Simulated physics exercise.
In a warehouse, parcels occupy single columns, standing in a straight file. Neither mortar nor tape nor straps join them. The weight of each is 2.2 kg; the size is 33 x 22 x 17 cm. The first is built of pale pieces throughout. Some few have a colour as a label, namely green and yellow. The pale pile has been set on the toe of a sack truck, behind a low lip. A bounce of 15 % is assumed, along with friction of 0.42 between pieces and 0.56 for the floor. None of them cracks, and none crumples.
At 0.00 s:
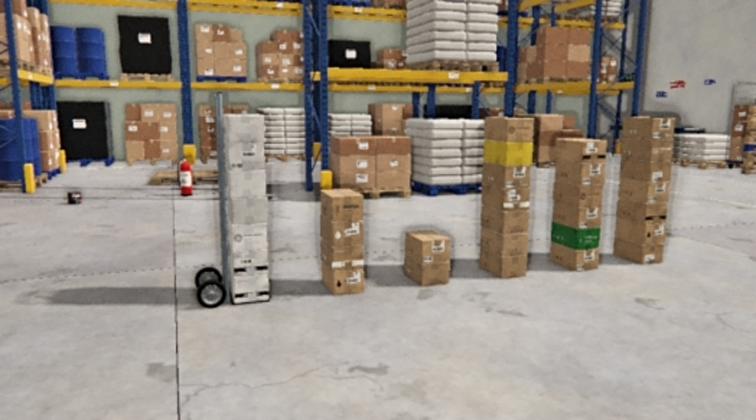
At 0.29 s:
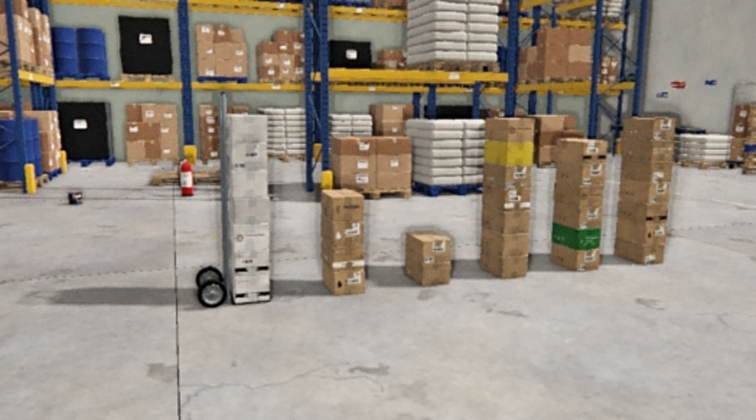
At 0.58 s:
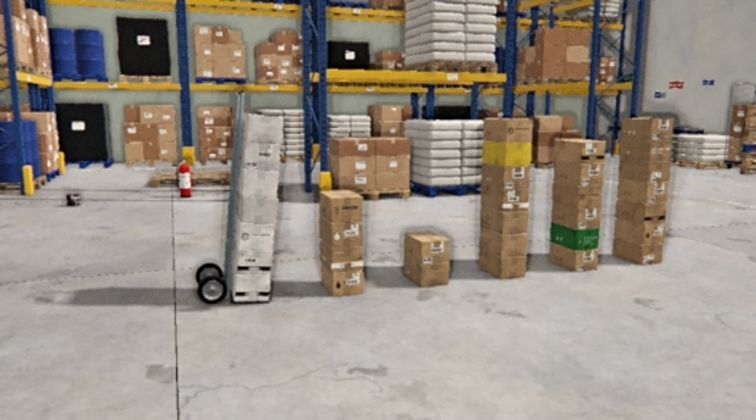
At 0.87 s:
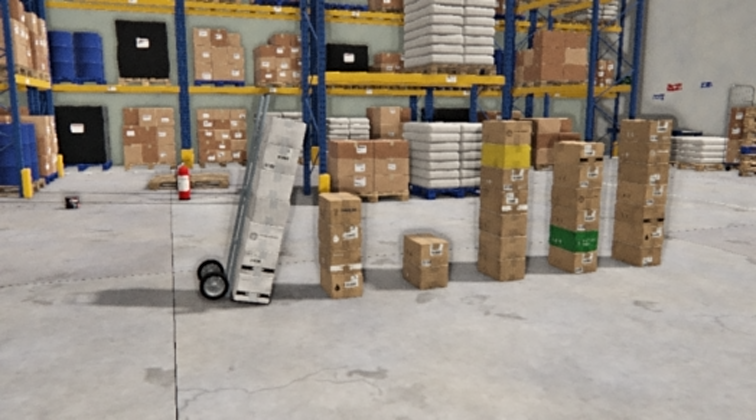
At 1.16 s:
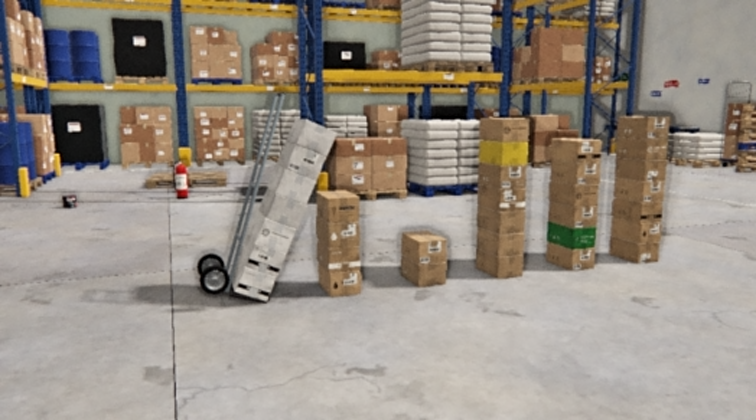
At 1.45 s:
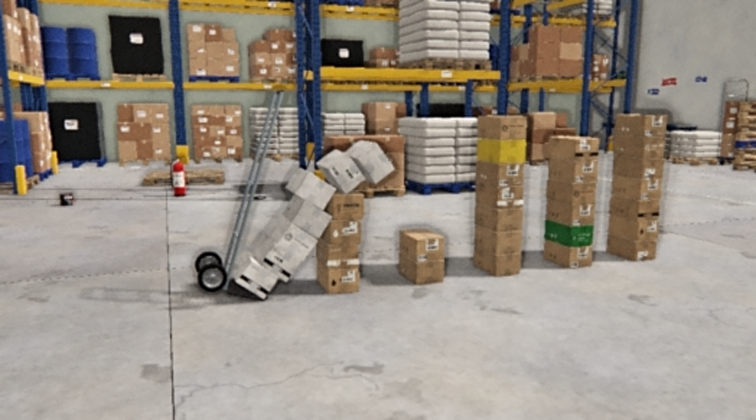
In a warehouse with blue and yellow racking behind, seen from the front and slightly above by a nearly still camera, a pale stack stands on a hand truck at left. To its right is a row of brown box stacks, one with a yellow box and another with a green one. The truck tilts rightward, then the pale boxes lean further, separate and slump over the nearest brown stack.
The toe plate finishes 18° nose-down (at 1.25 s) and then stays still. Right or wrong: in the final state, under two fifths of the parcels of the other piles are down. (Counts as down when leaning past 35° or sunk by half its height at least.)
Right.
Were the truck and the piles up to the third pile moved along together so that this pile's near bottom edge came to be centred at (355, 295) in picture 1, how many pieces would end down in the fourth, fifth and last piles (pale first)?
Pile by pile, you'd see fourth at 0, fifth at 0 and last at 0 down.
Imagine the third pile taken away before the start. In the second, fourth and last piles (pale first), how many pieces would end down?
Down count - second 4, fourth 0, last 0.
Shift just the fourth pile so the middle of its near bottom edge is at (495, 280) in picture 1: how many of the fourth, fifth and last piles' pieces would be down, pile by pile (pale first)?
Fourth 0; fifth 0; last 0.
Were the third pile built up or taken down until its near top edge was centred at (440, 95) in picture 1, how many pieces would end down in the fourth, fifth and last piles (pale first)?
Counts down - fourth: 7; fifth: 5; last: 5.
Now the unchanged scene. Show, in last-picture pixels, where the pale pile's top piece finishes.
Look for the top piece around pixel (468, 260).
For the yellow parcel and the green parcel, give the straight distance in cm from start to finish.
The yellow one ends 0 cm from its start and the green one 0 cm.
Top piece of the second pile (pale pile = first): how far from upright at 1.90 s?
I'd put it close to 20° from upright.
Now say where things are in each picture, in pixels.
In the first frame (each place is the centre of the face we see best), truck frame (221, 138) 0° forward; yellow parcel (520, 154); green parcel (563, 236); the others all in place.
In the second frame, truck frame (224, 138) 1° forward; yellow parcel (520, 154).
In the third frame, truck frame (239, 135) 6° forward, top of the pale pile leaning 6°; yellow parcel (519, 155); the others all in place.
In the fourth frame, truck frame (260, 136) 13° forward, top of the pale pile leaning 13°; green parcel (561, 238); the others all in place.
In the fifth frame, truck frame (272, 134) 18° forward, top of the pale pile leaning 24°; green parcel (559, 235); the others all in place.
In the sixth frame, truck frame (270, 132) 18° forward, top of the pale pile leaning 54°; yellow parcel (513, 152); green parcel (557, 233); 2 have shifted.
By 1.62 s, 7 of the pale pile down; none of the 26 other parcels down, 4 disturbed.
By 2.20 s, 7 of the pale pile down; 4 of the 26 other parcels down.
By 2.78 s, 6 of the pale pile down; 5 of the 26 other parcels down; yellow parcel moved 29 mm.
When it is over (3.6 s), 6 of the pale pile down; 5 of the 26 other parcels down; yellow parcel moved 35 mm; green parcel unmoved. That is 19 per cent. In pixels of the last frame, middles, yellow parcel near (504, 150), green parcel near (568, 232).
